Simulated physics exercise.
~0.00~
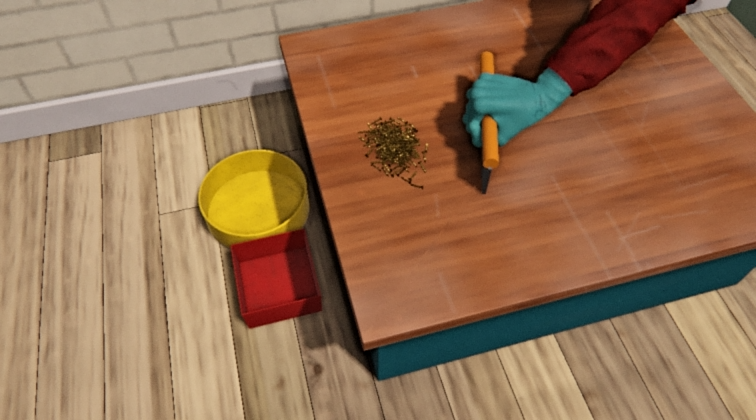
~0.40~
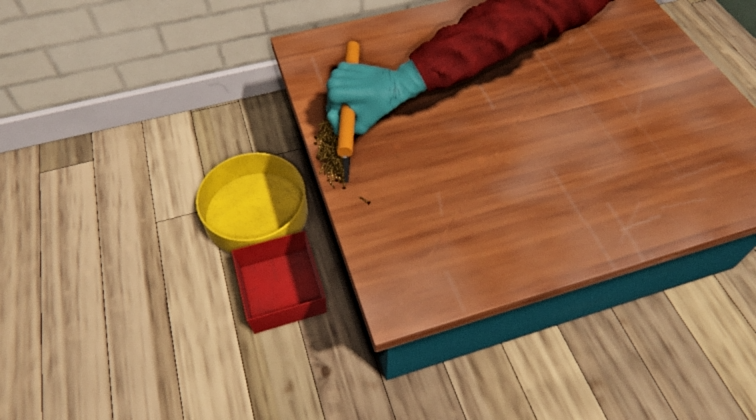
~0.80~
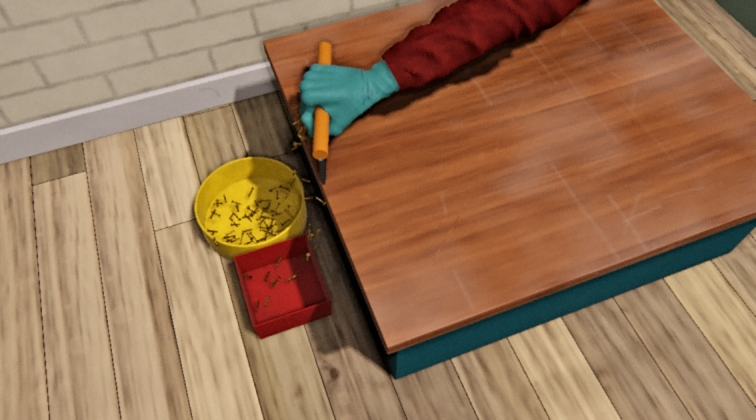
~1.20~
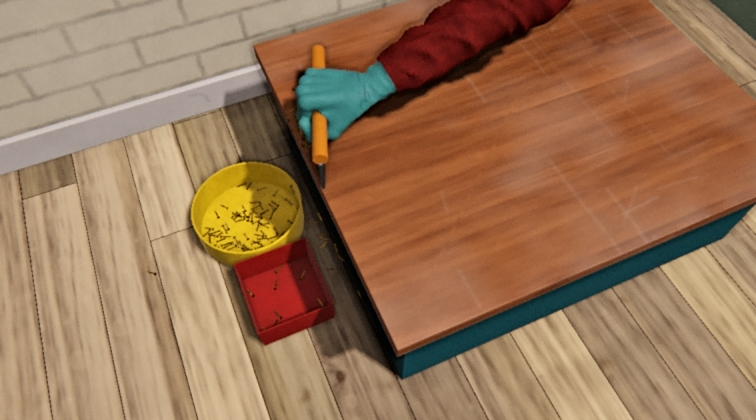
A gloved teal hand in a dark red sleeve grips an orange-handled scraper over a broad wooden tabletop with a teal base, seen from above at an angle. A small heap of brass-coloured screws lies on the table, while a round yellow pot and a square red tin sit on the plank floor to its left, near a pale brick wall. The hand pushes the heap leftward to the table's edge, leaving a few bits trailing. The pieces spill over, most landing in the yellow pot and a few in the red tin. Finally the scraper rests at the edge, the tabletop looking nearly clear.
